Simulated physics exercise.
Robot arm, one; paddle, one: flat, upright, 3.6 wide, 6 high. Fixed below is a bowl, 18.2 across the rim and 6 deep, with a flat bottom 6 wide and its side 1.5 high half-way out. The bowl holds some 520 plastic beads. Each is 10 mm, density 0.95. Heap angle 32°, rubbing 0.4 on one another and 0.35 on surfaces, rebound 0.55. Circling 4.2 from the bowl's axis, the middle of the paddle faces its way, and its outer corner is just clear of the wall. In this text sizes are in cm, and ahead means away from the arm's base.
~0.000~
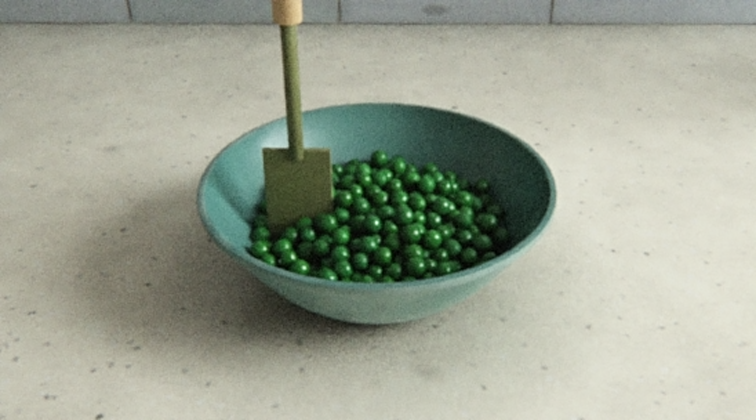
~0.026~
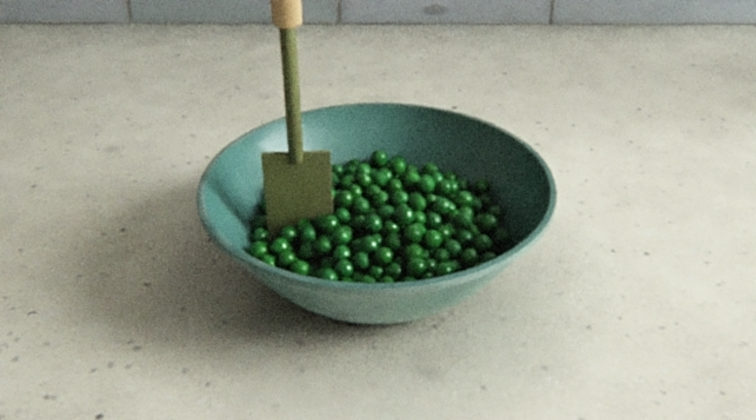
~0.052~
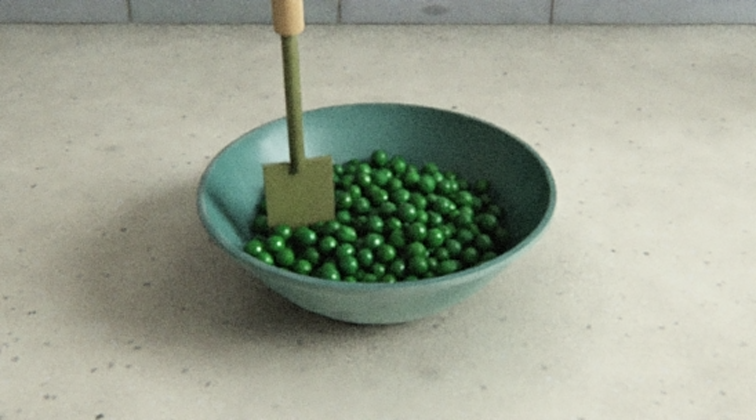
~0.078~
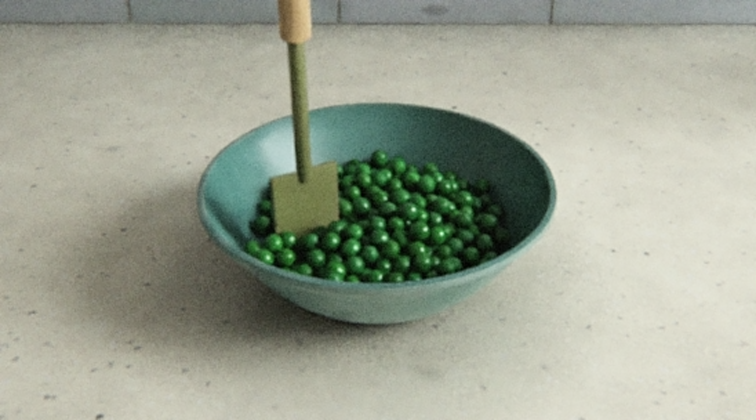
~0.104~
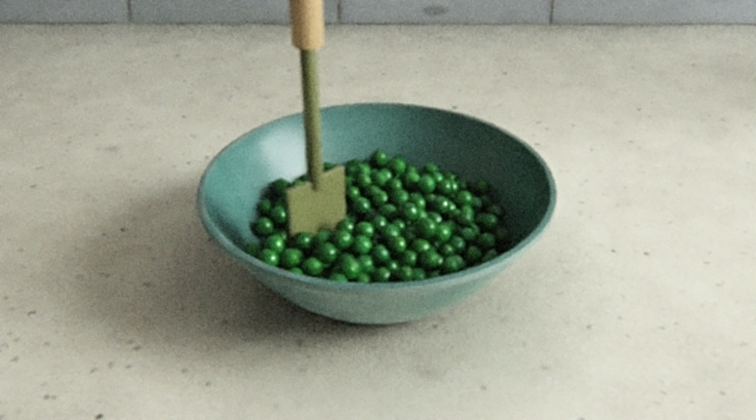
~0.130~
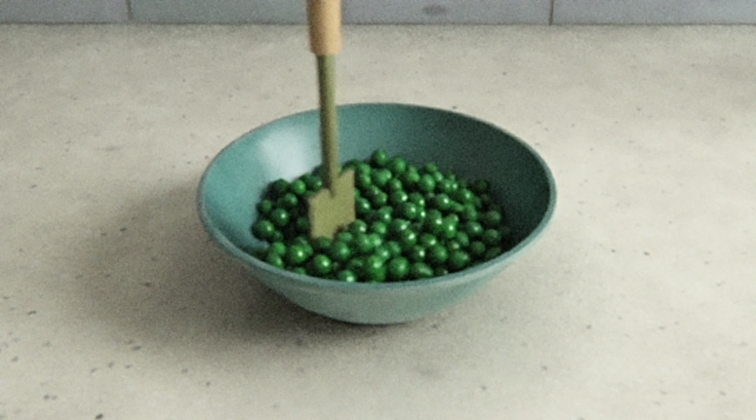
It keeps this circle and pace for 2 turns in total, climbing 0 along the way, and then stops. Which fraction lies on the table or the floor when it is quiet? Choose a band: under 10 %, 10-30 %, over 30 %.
Band: 10-30 %.
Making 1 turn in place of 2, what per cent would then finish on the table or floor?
Estimate: About 10 percent.
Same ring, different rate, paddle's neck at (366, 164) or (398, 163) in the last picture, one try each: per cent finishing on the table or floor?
Some 35 and 50 per cent respectively.
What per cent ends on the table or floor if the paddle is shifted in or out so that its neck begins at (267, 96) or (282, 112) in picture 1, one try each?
Close to 15 and 25 in a hundred.
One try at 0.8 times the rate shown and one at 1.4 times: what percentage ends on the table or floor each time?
It would be some 15 and 35 percent respectively.
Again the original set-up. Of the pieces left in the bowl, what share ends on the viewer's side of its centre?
I'd put it at roughly 65 per cent.
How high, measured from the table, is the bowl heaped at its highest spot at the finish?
About 6.5 centimetres.
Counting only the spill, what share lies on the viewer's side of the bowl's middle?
My reading is roughly 40 per cent.
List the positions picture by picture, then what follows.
Paddle neck at (295, 123), 0° round; upper third of the load around (385, 216), from x 260 to 500, top at y 160; 522 in the bowl, in the first picture.
Paddle neck at (294, 126), 5° round; upper third of the load around (385, 216), from x 260 to 500, top at y 160, in the second picture.
Paddle neck at (296, 135), 17° round; upper third of the load around (383, 218), from x 255 to 500, top at y 160, in the third picture.
Paddle neck at (302, 144), 31° round; upper third of the load around (380, 224), from x 255 to 500, top at y 160, in the fourth picture.
Paddle neck at (314, 151), 45° round; upper third of the load around (381, 231), from x 255 to 500, top at y 160, in the fifth picture.
Paddle neck at (329, 158), 59° round; upper third of the load around (386, 232), from x 260 to 505, top at y 160; 522 in the bowl, in the sixth picture.
After 0.61 s, 319° round, highest piece 8 above the table; 489 in the bowl, 28 on the table or floor, 5 in flight or on the tool.
After 1.09 s, 219° round, highest piece 8 above the table; 455 in the bowl, 62 on the table or floor, 5 in flight or on the tool.
After 1.53 s, 0° round, highest piece 6 above the table; 435 in the bowl, 87 on the table or floor.
After 2.23 s, 0° round, highest piece 6 above the table; 435 in the bowl, 87 on the table or floor.
At rest, 435 in the bowl, 87 on the table or floor. That is 17 % on the table or floor.
